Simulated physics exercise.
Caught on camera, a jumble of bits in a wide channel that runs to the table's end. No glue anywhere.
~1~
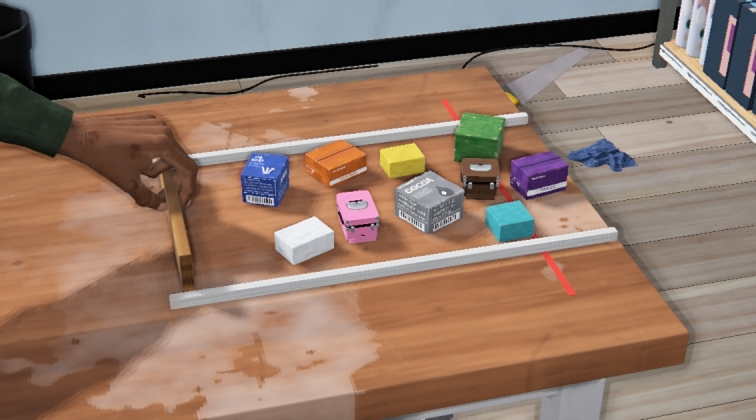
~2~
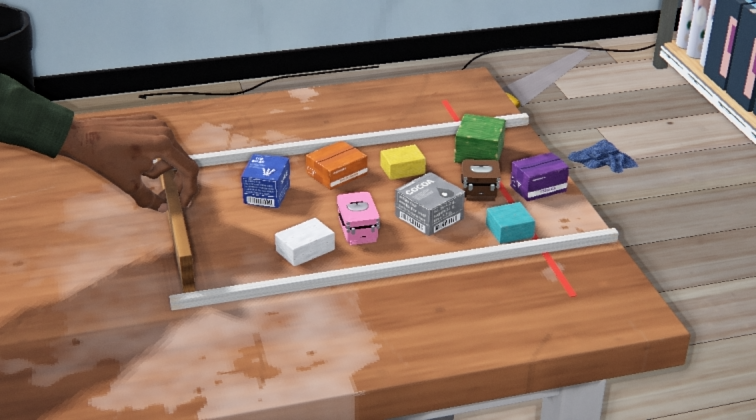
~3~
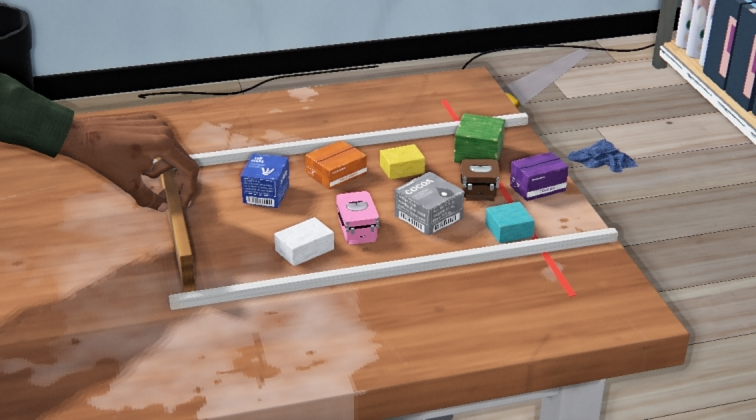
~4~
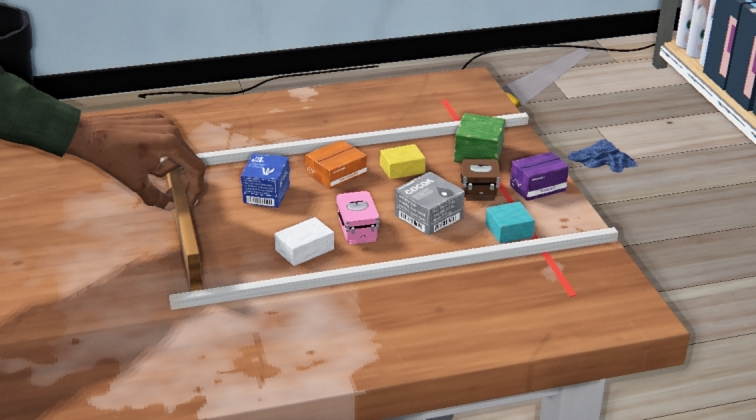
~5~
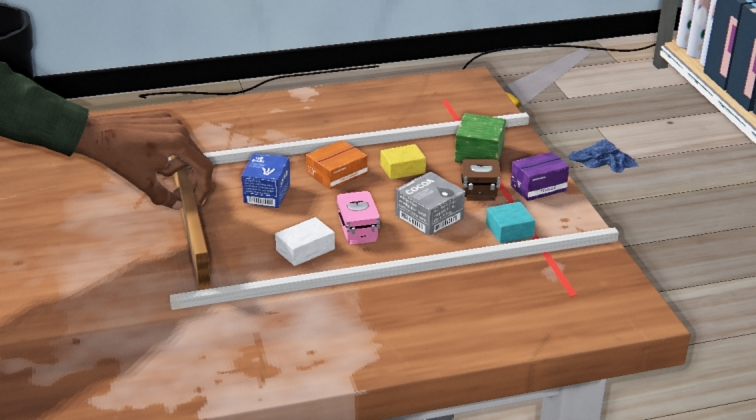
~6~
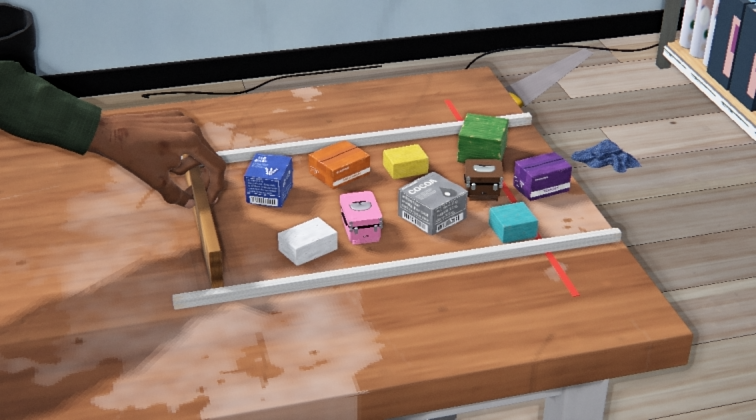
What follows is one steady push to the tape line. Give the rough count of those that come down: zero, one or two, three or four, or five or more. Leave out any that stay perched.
The number that fall off is three or four.
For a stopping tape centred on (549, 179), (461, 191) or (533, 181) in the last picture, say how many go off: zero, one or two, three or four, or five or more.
One after another: Five or over; either one or two; 5 or more.
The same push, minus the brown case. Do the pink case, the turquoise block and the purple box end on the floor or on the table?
The pink case remains up, the turquoise block remains up, the purple box falls.
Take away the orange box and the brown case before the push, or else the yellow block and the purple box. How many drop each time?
Fallen: 2, and 2 in the other try.
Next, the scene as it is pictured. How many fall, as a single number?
Exactly 3.
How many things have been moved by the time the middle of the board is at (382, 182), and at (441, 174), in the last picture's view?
The counts are 8 and 10.
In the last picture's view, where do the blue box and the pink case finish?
The blue box stops around (503, 142); the pink case around (543, 192).
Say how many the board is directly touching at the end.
In contact: 3.
Early on, none off yet; purple box at rest near (542, 176); green block at rest near (483, 140); turquoise block at rest near (513, 222).
A while later, none off yet; purple box moving near (548, 177); green block travelled about its own width near (527, 131); turquoise block at rest near (513, 222).
Finally, the number that fall off is three or four; lost, yellow block, brown case and green block.
